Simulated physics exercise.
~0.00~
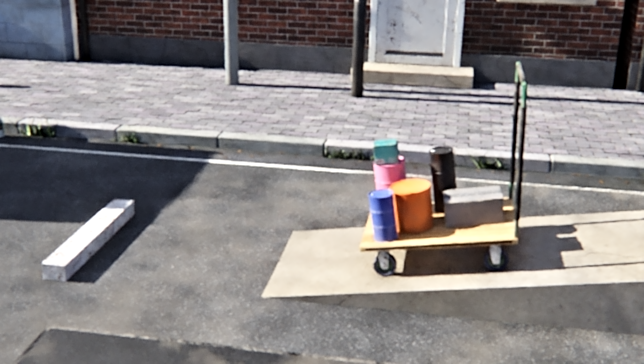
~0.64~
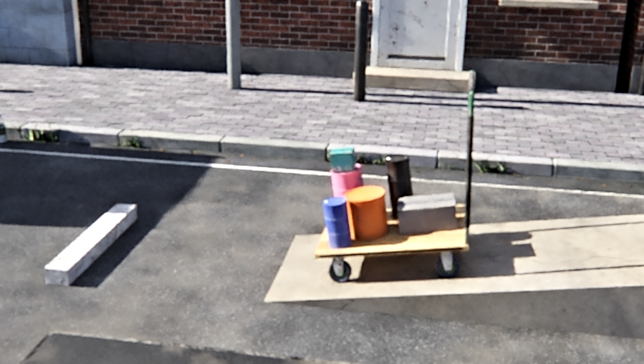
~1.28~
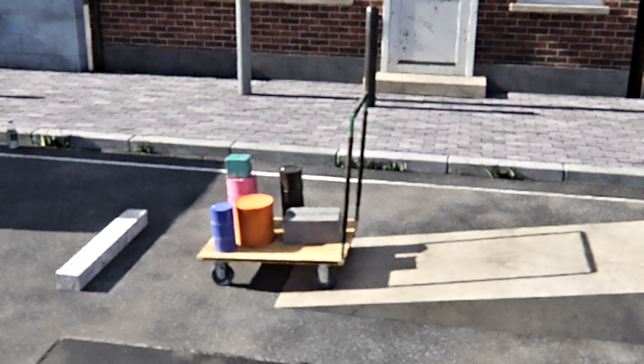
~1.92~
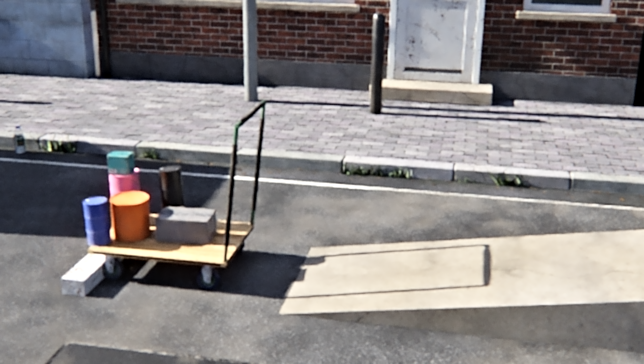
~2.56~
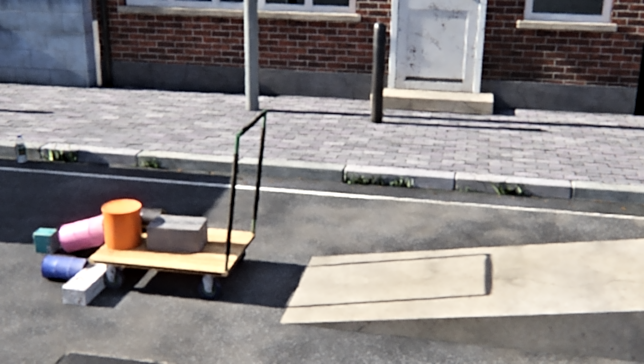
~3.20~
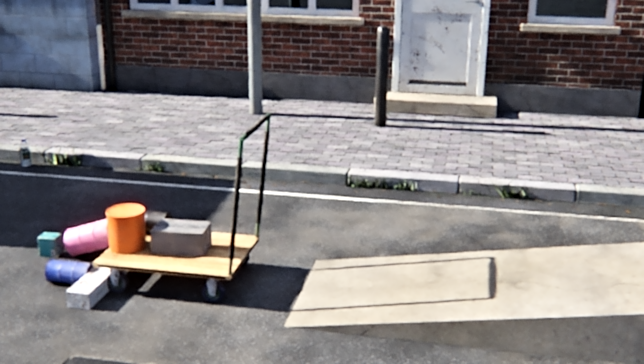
A flat trolley with a wooden deck and a tall dark handle stands on a pale ramp in a sunlit street, seen from slightly above, with a brick building and paved sidewalk behind. It carries an orange pail, a grey box, blue, black and pink canisters, and a turquoise box atop the pink one. The trolley rolls left down the ramp and across the asphalt until it stops at a pale kerb block. The blue and pink canisters and turquoise box tumble off the left end onto the ground. The black canister tips over on the deck, while the pail and grey box stay upright aboard.
